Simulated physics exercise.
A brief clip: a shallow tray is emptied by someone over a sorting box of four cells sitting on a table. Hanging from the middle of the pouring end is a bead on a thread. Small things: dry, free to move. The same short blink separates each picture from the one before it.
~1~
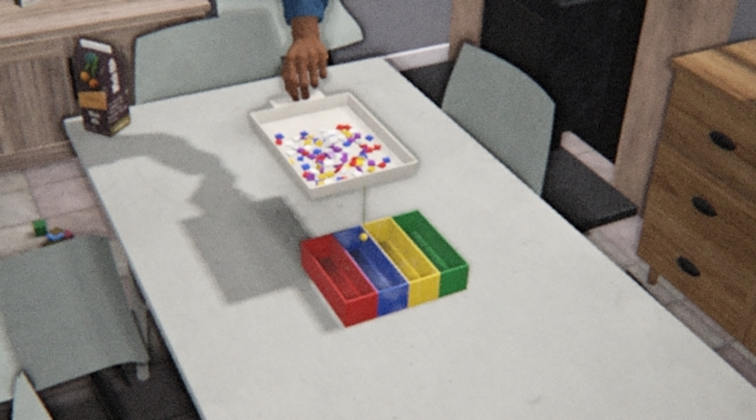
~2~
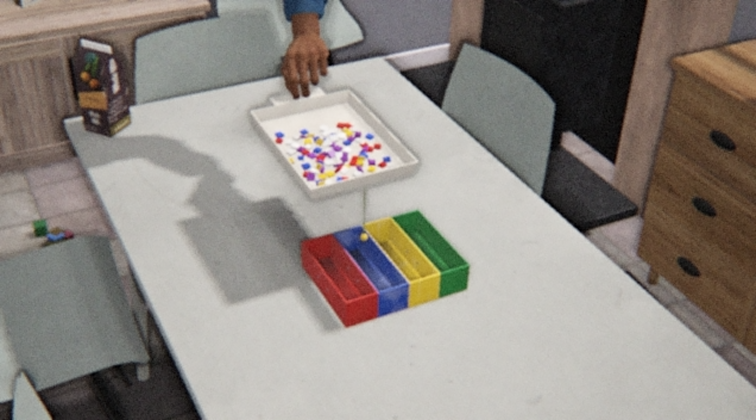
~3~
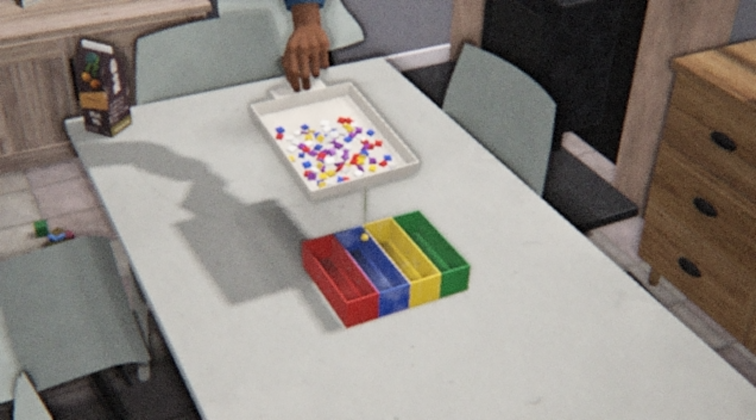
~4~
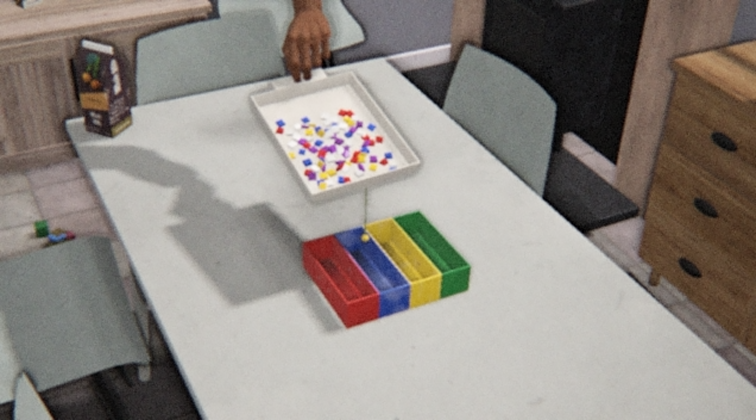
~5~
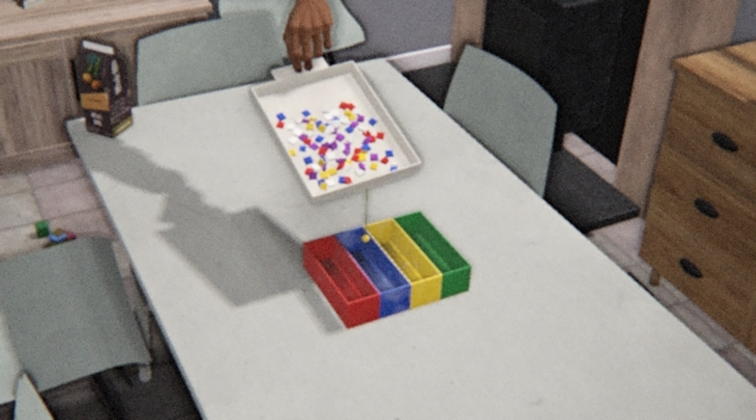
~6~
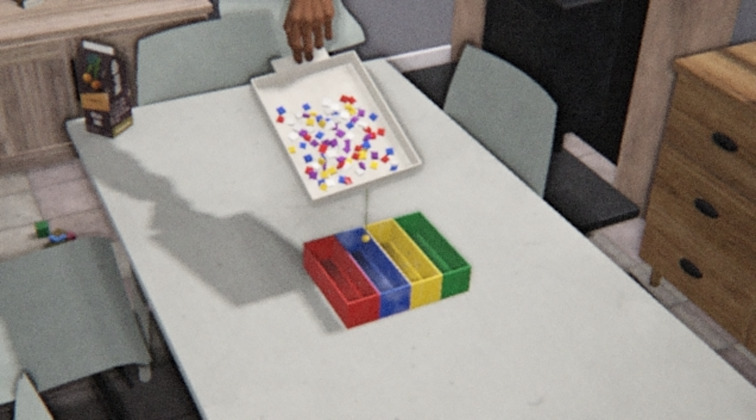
At first, a hand holds a shallow white tray of small colourful pieces level above a red, blue, yellow and green sorting box on a table. Then the hand slowly tilts the tray, its near left corner dipping slightly, while the pieces stay inside and the small bead hangs from its front edge.
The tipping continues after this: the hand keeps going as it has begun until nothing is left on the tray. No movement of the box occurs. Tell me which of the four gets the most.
The red cell gets the most.
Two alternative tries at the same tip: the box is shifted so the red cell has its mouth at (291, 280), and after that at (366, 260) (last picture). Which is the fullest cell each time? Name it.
You'd see the cell in blue win the first time and the cell in red win the second.
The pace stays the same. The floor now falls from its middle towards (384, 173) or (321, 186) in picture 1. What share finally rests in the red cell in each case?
In turn some 0 and 70 per cent.
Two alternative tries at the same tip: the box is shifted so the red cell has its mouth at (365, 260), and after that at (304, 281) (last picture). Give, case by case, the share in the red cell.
30 per cent the first time, 10 per cent the second time.
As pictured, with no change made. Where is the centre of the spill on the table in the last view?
It's centred at about (306, 314).
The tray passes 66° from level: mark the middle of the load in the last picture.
Roughly (345, 173).
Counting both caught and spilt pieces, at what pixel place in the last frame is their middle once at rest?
Near pixel (351, 296).
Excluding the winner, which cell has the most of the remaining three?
Second place goes to blue.
Soon after the last picture, tray tipped steeply; all on the tray.
A little later, tray tipped past a quarter turn; nearly all on the tray; a stray few in the red cell; a stray few falling or outside the box.
Later still, tray tipped past a quarter turn; about half in the red cell; about a third in the blue cell; a small part in the yellow cell; about a quarter falling or outside the box.
At rest, tray tipped past a quarter turn; about half in the red cell; about a third in the blue cell; a small part in the yellow cell; none in the green cell; about a quarter outside the box.
